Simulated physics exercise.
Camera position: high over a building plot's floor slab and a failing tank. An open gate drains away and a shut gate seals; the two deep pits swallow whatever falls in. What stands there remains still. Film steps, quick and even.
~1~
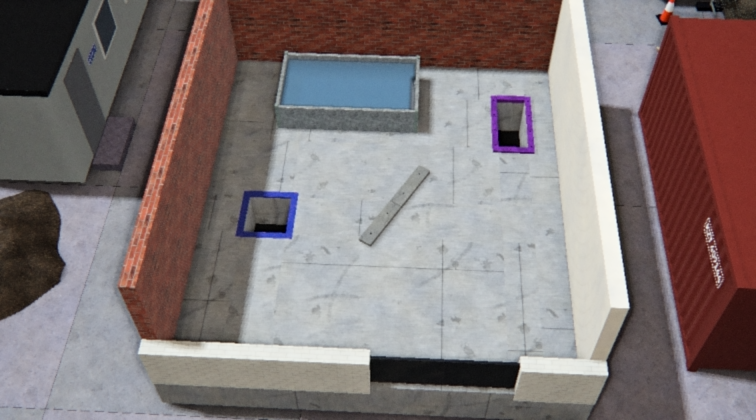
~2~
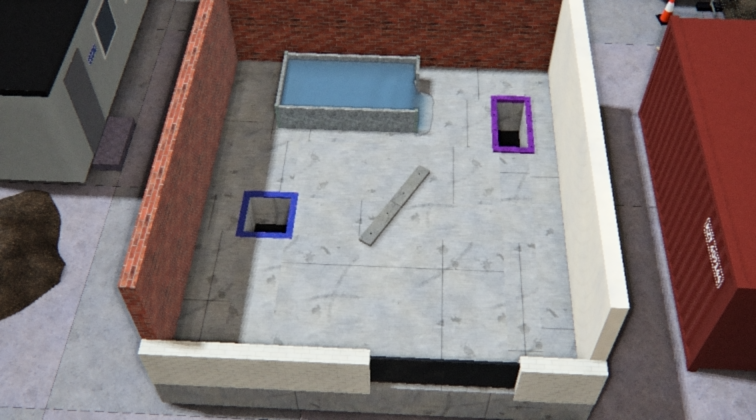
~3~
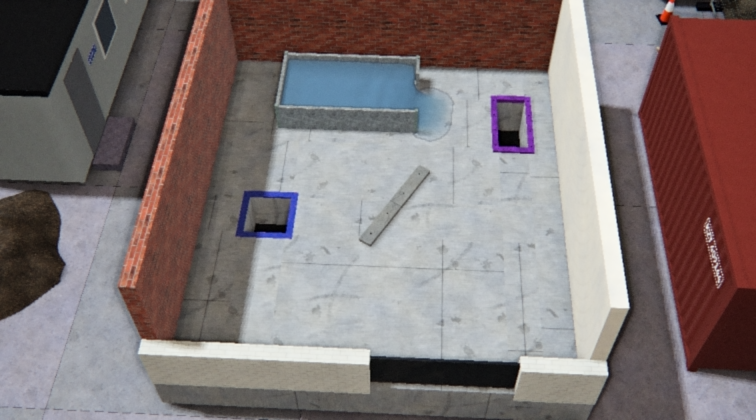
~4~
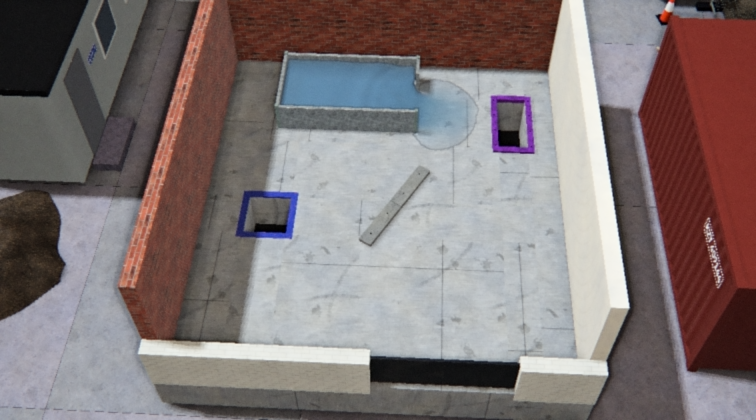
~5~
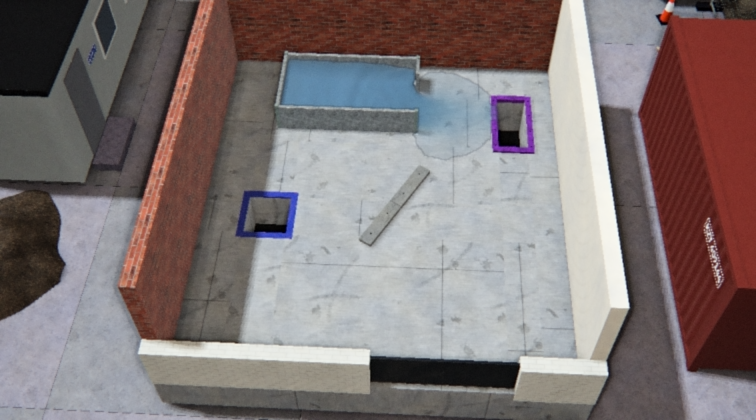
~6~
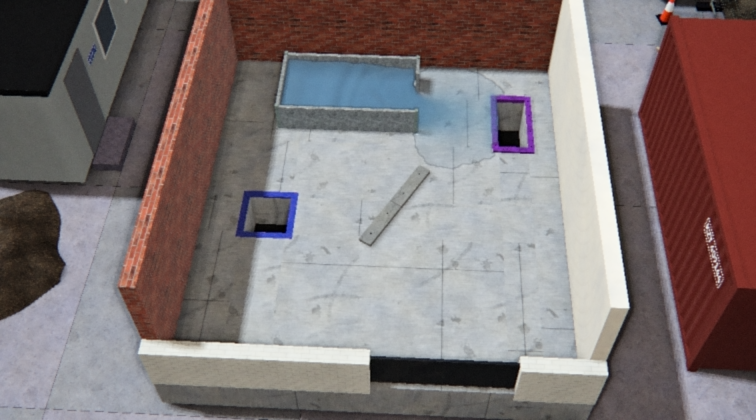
We see a water tank on a walled concrete slab open at its right side, and water pours out through the gap, spreading rightward across the floor in a widening pool toward the purple-edged opening.
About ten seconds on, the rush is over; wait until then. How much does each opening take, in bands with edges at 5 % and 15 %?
The gate gets shy of five per cent; the blue pit gets shy of five per cent; the purple pit gets in excess of fifteen per cent.
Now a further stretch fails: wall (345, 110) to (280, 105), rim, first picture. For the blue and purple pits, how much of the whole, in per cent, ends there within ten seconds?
Blue 35 %, purple 0 %.
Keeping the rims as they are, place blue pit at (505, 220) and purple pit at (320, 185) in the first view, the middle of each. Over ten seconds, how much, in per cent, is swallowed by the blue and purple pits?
Split: Blue 25 %, purple 0 %.
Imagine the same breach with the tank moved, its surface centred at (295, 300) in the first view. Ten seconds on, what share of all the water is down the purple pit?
Purple: 10 %.
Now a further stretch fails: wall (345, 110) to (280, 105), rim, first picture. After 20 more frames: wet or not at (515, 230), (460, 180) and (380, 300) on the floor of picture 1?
First spot spared, second spot spared, third spot submerged.
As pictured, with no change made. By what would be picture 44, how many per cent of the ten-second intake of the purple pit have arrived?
I make it 90 per cent.
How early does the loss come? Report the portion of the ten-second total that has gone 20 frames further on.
My figure: 70 percent.
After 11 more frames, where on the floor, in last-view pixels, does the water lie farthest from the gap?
Close to (563, 239), I think.
A moment on, water covers 15 % of the floor; the gate 0 %, the blue pit 0 %, the purple pit 6 %.
Next, water covers 20 % of the floor; the gate 0 %, the blue pit 0 %, the purple pit 14 %.
Then, water covers 25 % of the floor; the gate 0 %, the blue pit 0 %, the purple pit 24 %.
Later, water covers 40 % of the floor; the gate 0 %, the blue pit 0 %, the purple pit 32 %.
In the end, water covers 65 % of the floor; the gate 0 %, the blue pit 0 %, the purple pit 35 %.
